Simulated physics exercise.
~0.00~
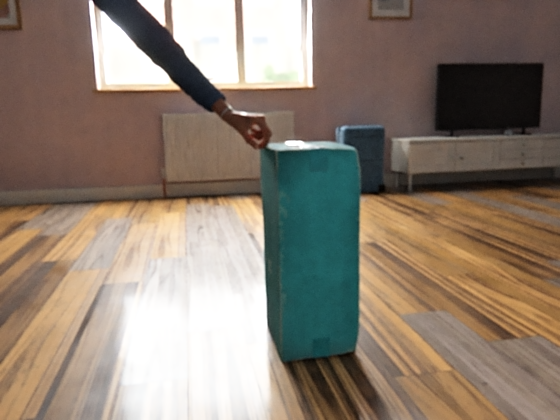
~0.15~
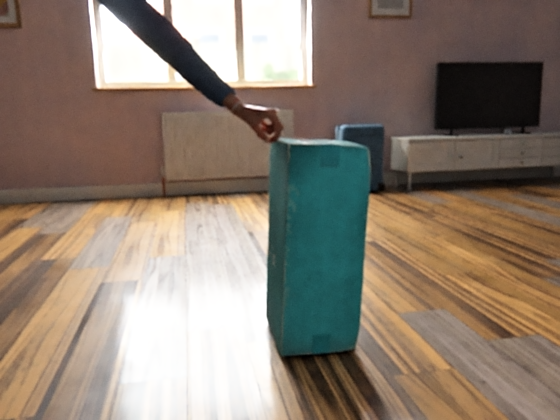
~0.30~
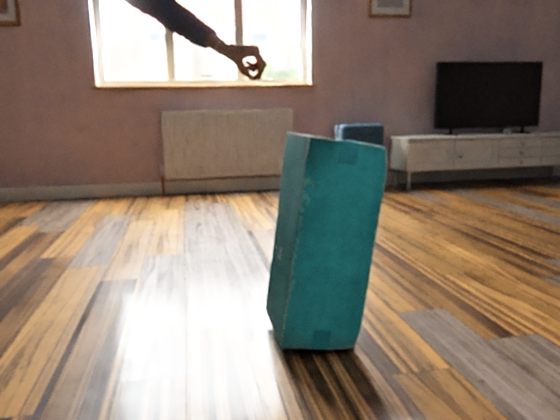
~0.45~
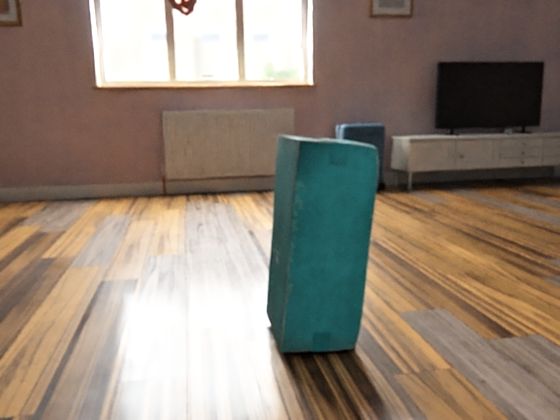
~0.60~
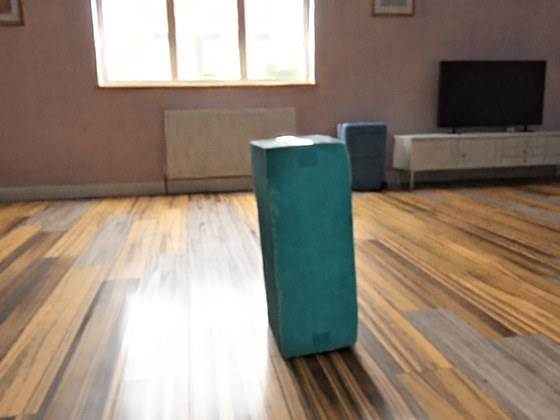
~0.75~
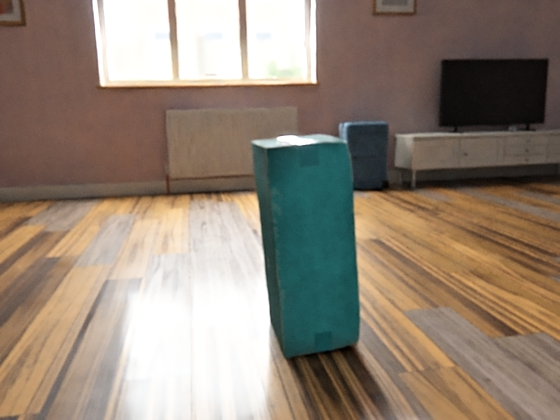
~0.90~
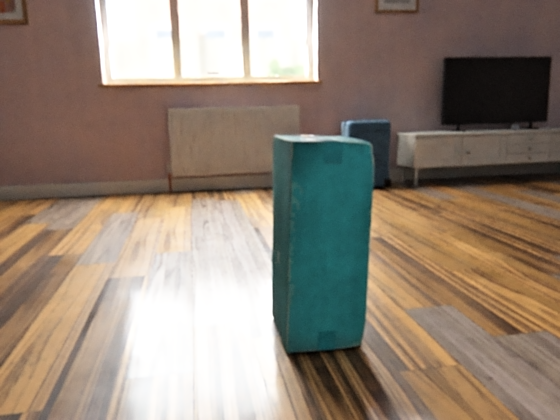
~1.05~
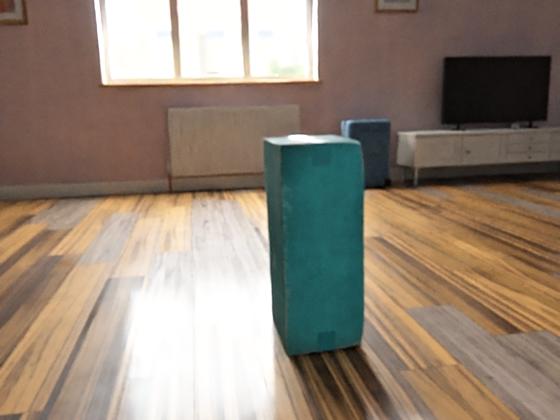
In this clip, a hand pushes the top of a tall turquoise box on a wooden floor, tipping it right, then lets go and withdraws. The box rocks back left, sways right again, and ends standing upright on its base.
